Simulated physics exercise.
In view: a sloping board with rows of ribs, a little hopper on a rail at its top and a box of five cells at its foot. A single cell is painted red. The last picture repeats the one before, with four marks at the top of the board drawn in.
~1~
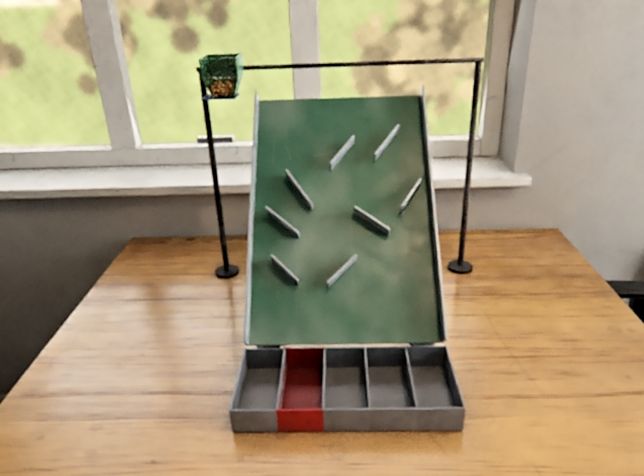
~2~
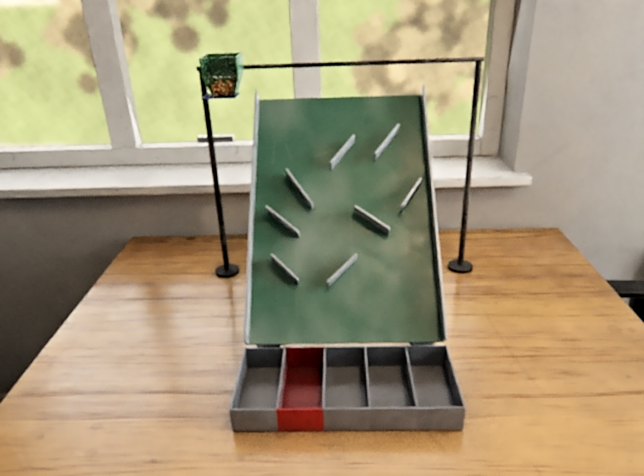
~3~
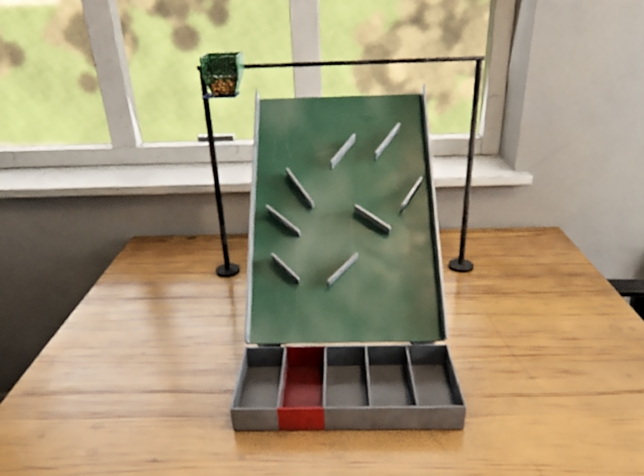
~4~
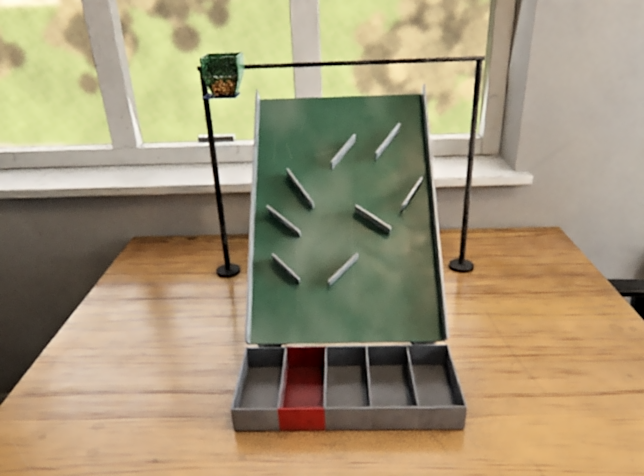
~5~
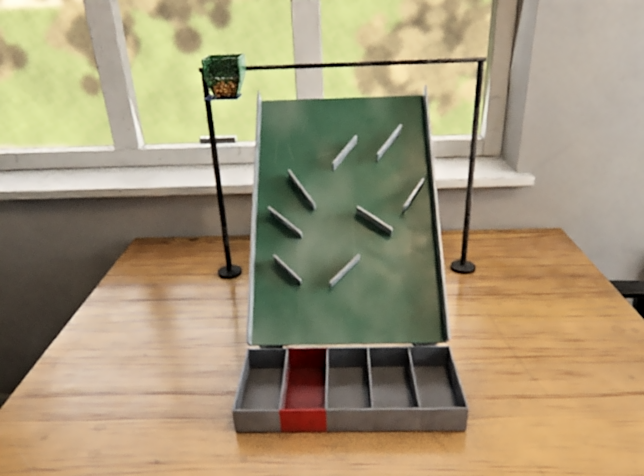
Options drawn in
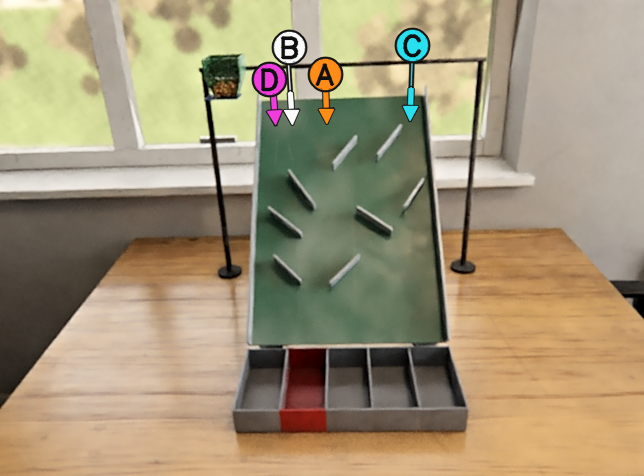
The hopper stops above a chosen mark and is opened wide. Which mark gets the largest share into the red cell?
The answer is mark A.
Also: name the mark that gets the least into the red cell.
C it is.
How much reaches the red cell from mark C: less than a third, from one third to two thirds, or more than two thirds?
Mark C gives less than a third.
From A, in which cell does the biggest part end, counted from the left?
The second.
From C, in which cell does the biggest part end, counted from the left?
The fifth.
On the marked copy, mark A meets the board at (326, 118); mark B meets the board at (292, 119); mark C meets the board at (410, 115); mark D meets the board at (275, 119).
For mark A, about half in the red cell, about a third in other cells, a small part outside the box.
For mark B, about a third in the red cell, about a third in other cells, about a quarter outside the box.
For mark C, a small part in the red cell, about half in other cells, about a third outside the box.
For mark D, about a third in the red cell, about a third in other cells, about a quarter outside the box.
